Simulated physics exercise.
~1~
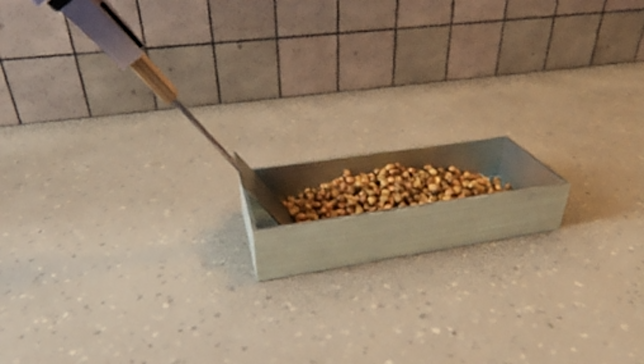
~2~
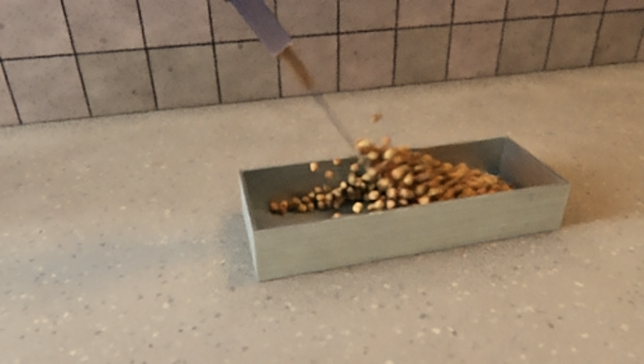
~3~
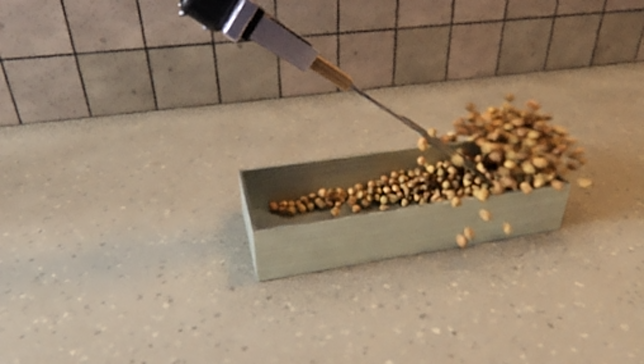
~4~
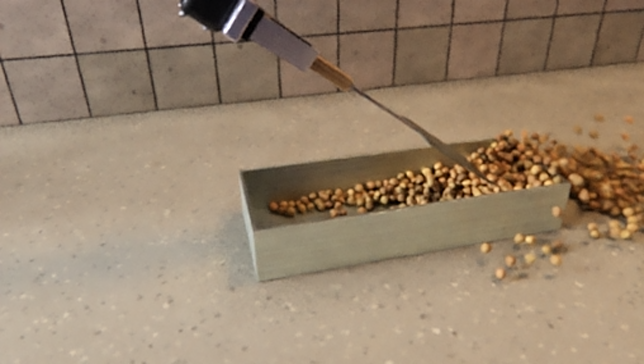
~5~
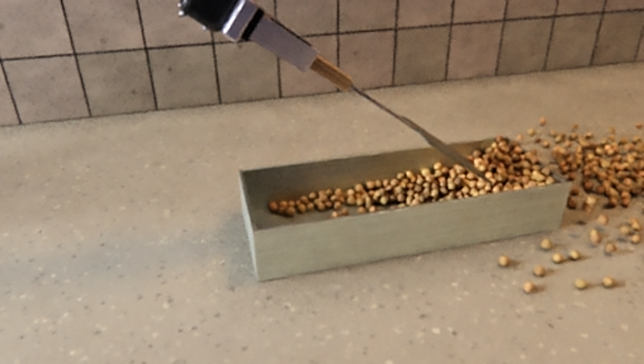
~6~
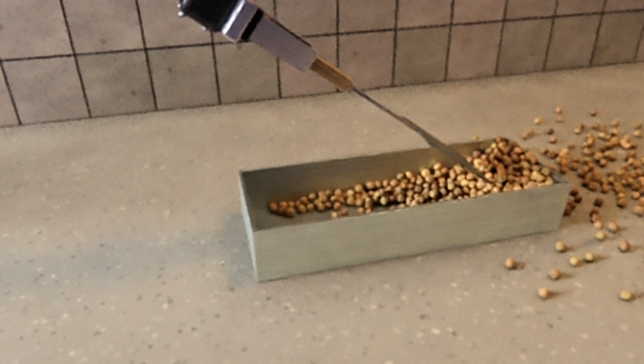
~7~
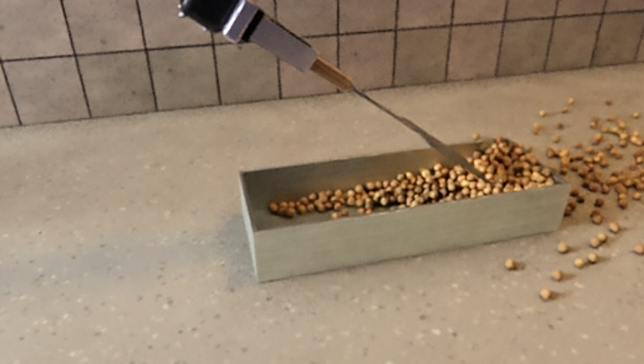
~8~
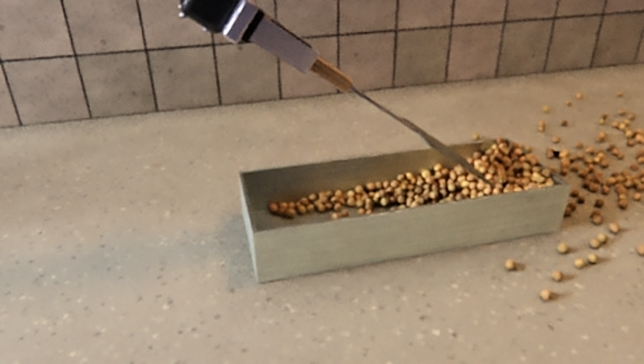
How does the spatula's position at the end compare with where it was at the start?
It starts at the left end of the trough and ends well to the right, resting over the chickpeas piled toward the trough's right end.
A spatula held by a robot arm starts with its blade dipped into the left end of a grey trough, beside a heap of dried chickpeas on a speckled table. It sweeps quickly to the right, driving the chickpeas into a steep pile and tossing a few up. Near the right end the blade tilts flatter and stops, while a thick spray of chickpeas flies over the end wall. They land and scatter across the table to the right, some rolling toward the front. Finally everything settles, with most chickpeas still in the trough, banked up toward its right end.
